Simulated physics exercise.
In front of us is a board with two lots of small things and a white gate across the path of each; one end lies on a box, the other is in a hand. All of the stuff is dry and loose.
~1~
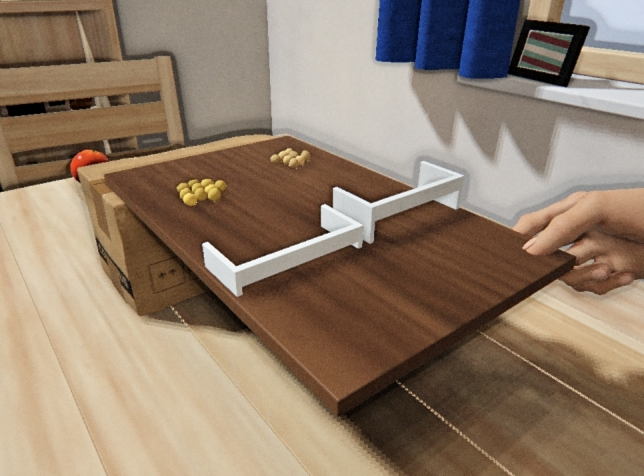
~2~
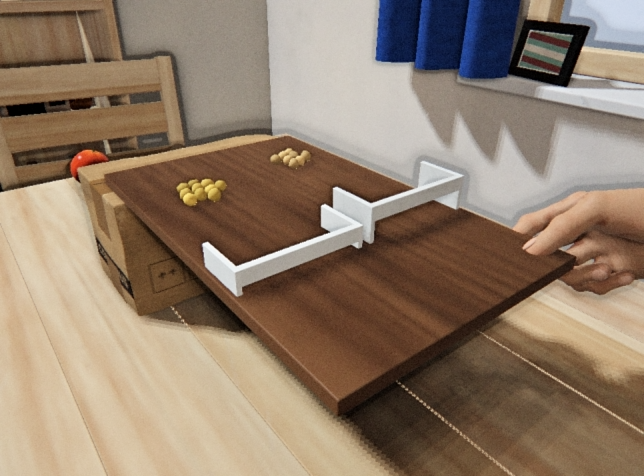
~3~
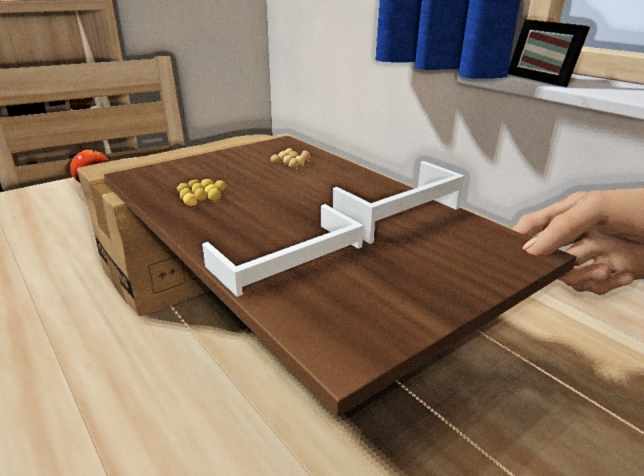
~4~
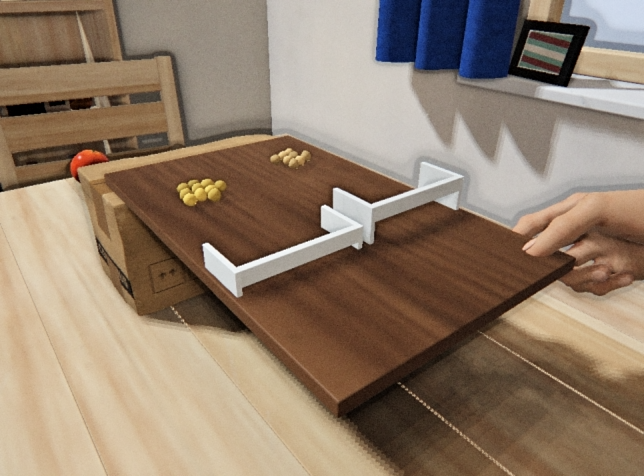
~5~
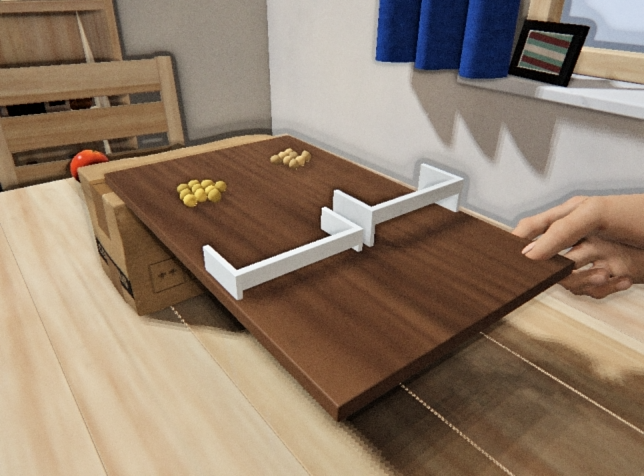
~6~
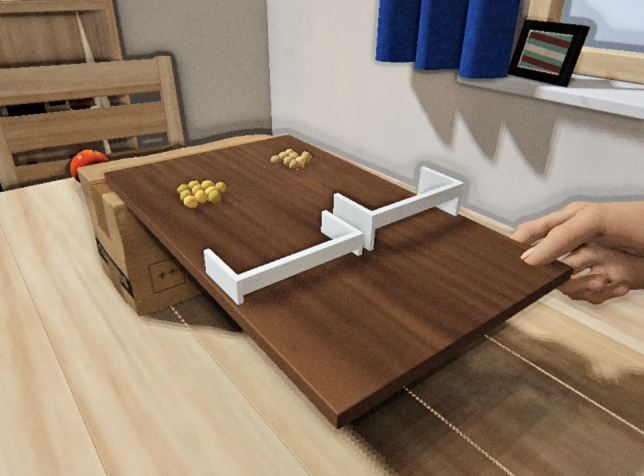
The footage shows a dark wooden board resting on a cardboard box, with two small clusters of yellowish and tan balls and two white gates on it, while a hand at the right lowers its end very slightly.
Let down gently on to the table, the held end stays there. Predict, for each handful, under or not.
In order: The front handful is going to get hung up. The back handful is going to go free.
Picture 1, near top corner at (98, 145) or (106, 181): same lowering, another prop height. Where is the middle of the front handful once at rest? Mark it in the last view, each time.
(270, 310), then (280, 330).
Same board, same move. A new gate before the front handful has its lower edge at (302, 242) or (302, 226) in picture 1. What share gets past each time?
Around 100 per cent the first time, around 100 per cent the second.
Then, 0.47 s past the last view, board sloping at 11°; front handful where it was; back handful where it was.
Then, 0.97 s past the last view, board sloping at 22°; front handful has reached its gate; back handful has reached its gate.
Then, 1.57 s past the last view, board resting at 25°; front handful has reached its gate; back handful all past its gate.
Finally, board resting at 25°; front handful gathered behind its gate; back handful all past its gate.
